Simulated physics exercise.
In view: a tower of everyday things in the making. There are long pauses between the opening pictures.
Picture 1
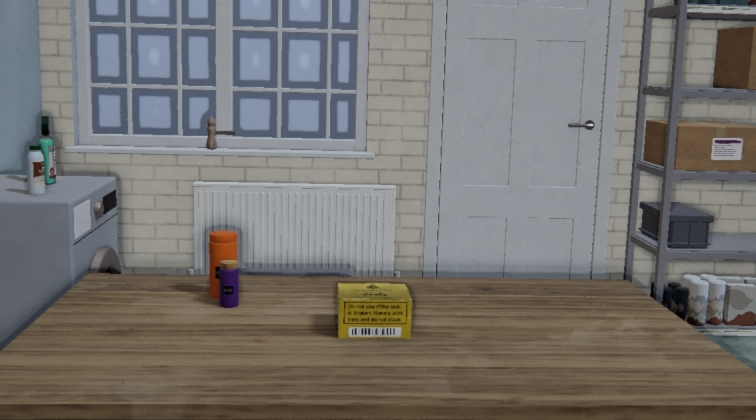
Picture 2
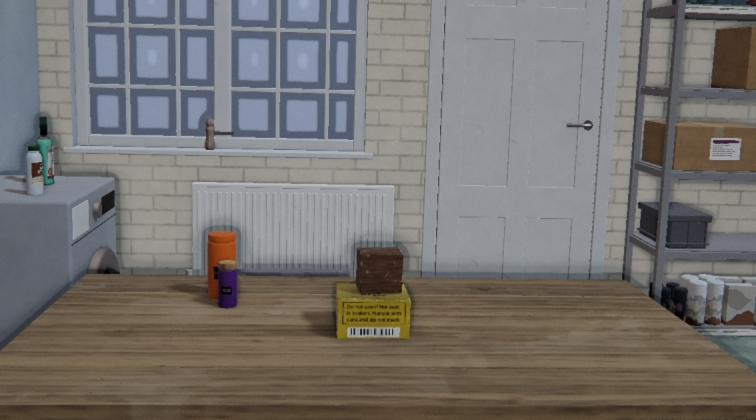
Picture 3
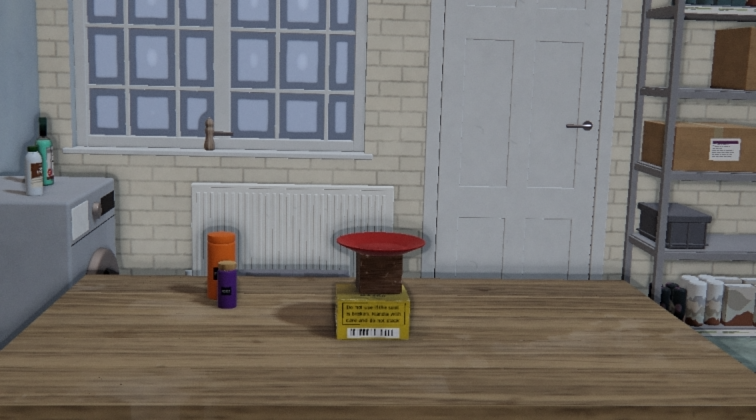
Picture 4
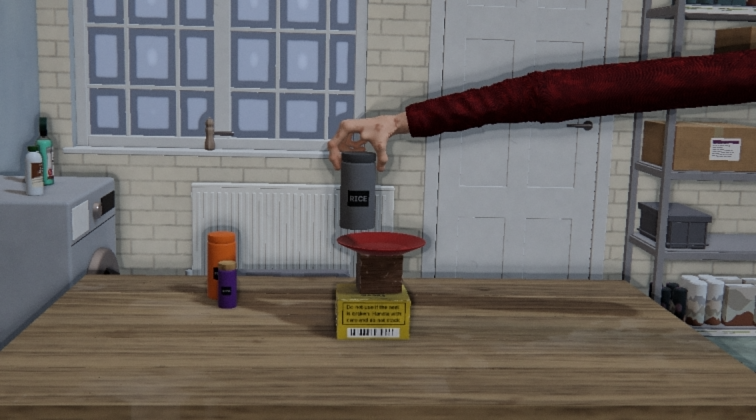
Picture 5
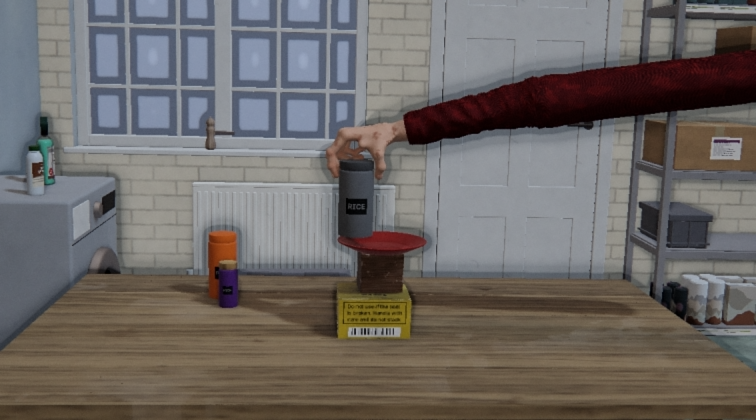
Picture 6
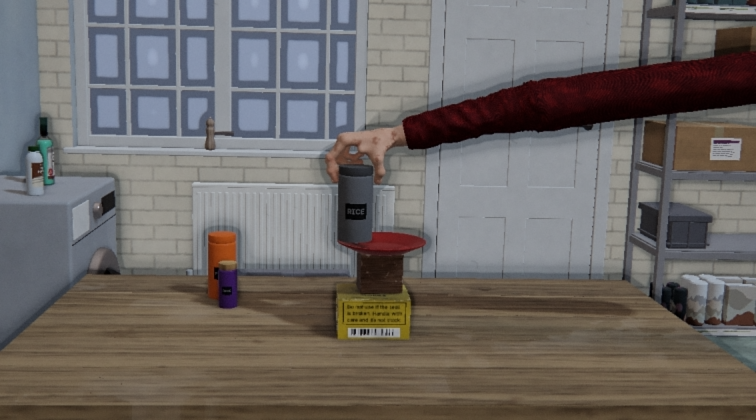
At the start, a yellow box sits on a wooden table near an orange jar and a purple shaker. A brown block appears on the box, then a red dish on the block. A hand in a red sleeve holds a grey jar above the dish and lowers it slightly onto the dish's left side.
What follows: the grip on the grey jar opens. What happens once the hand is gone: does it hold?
It holds.
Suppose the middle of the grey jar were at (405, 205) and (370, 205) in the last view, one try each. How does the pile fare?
First try: It keeps its balance; second try: It keeps its balance.
Then, 0.30 s later than the last frame, all is still.
Then, 0.80 s later than the last frame, grey jar resting near (355, 204).
When it is over, all 6 as before. End places, in pixels of the last picture, grey jar near (355, 204). The pile keeps its balance.
